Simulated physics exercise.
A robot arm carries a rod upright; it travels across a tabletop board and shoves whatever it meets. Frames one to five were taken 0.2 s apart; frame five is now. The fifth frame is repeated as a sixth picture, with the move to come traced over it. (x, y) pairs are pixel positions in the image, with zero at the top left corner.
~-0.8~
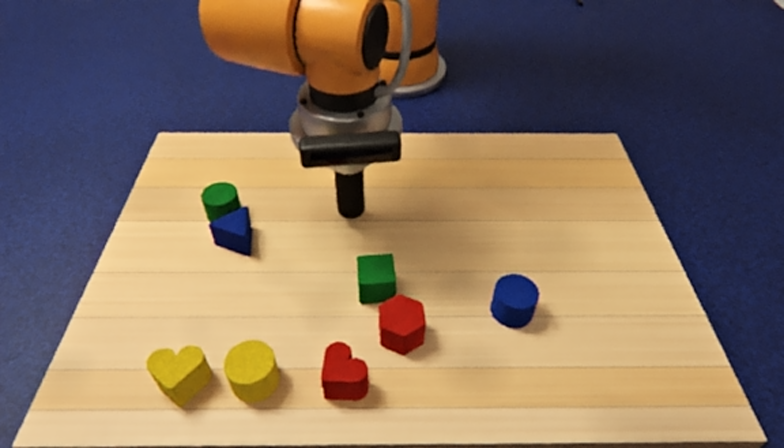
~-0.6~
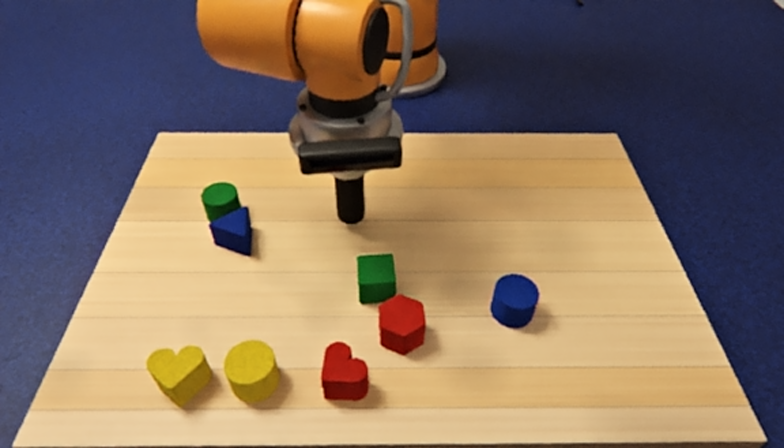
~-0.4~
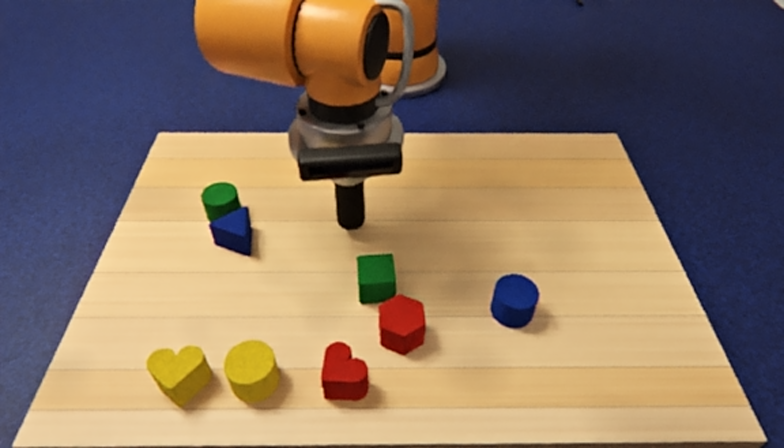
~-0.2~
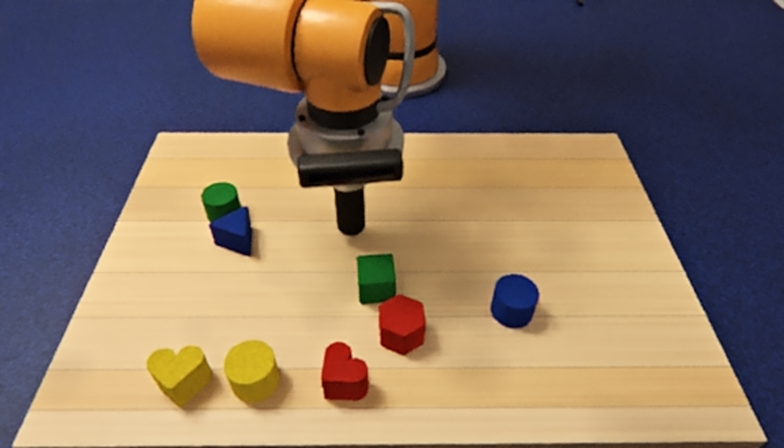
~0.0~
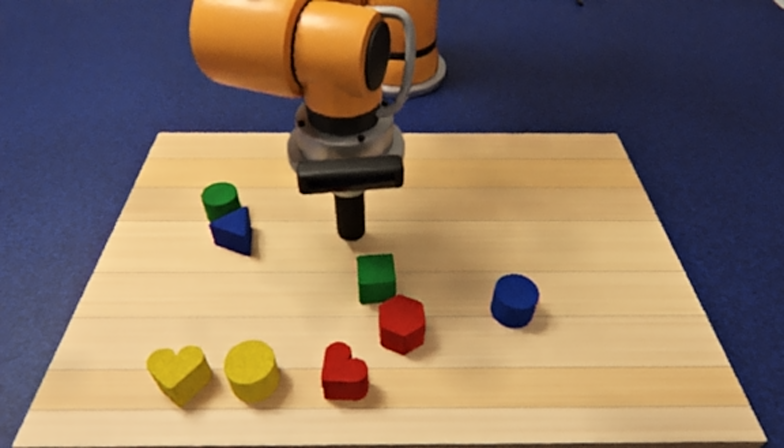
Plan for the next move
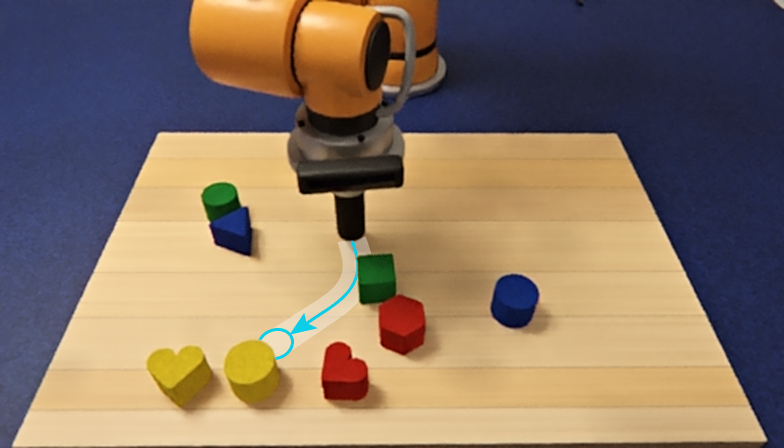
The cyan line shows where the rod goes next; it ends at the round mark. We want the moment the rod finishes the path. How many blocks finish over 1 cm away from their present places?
It should be one.
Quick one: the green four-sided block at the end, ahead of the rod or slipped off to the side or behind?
Slid away.
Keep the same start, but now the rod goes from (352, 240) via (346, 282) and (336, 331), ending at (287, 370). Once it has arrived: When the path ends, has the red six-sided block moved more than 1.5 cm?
No, I don't think so.
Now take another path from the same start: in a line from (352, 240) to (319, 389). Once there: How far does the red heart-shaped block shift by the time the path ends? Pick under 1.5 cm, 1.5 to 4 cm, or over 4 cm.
I'd go with 1.5 to 4 cm for this block.
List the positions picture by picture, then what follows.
Rod tip (351, 210); block tops, yellow circle (249, 361); green four-sided block (376, 268), in the first frame.
Rod (351, 216); blocks unchanged, in the second frame.
Rod (351, 221); blocks unchanged, in the third frame.
Rod (351, 227); blocks unchanged, in the fourth frame.
Rod (351, 232); yellow circle (249, 361); green four-sided block (376, 268), in the fifth frame.
Path on the board, from (352, 240) over (356, 278) and (323, 312) to (276, 344).
What follows on the original path. One third of the way, rod (356, 271); green four-sided block (381, 276), turned 25° anticlockwise.
Two thirds of the way, rod (321, 306); green four-sided block (379, 283), turned 50° anticlockwise.
At the end, rod (274, 337); yellow circle in place; green four-sided block (379, 283), turned 50° anticlockwise.
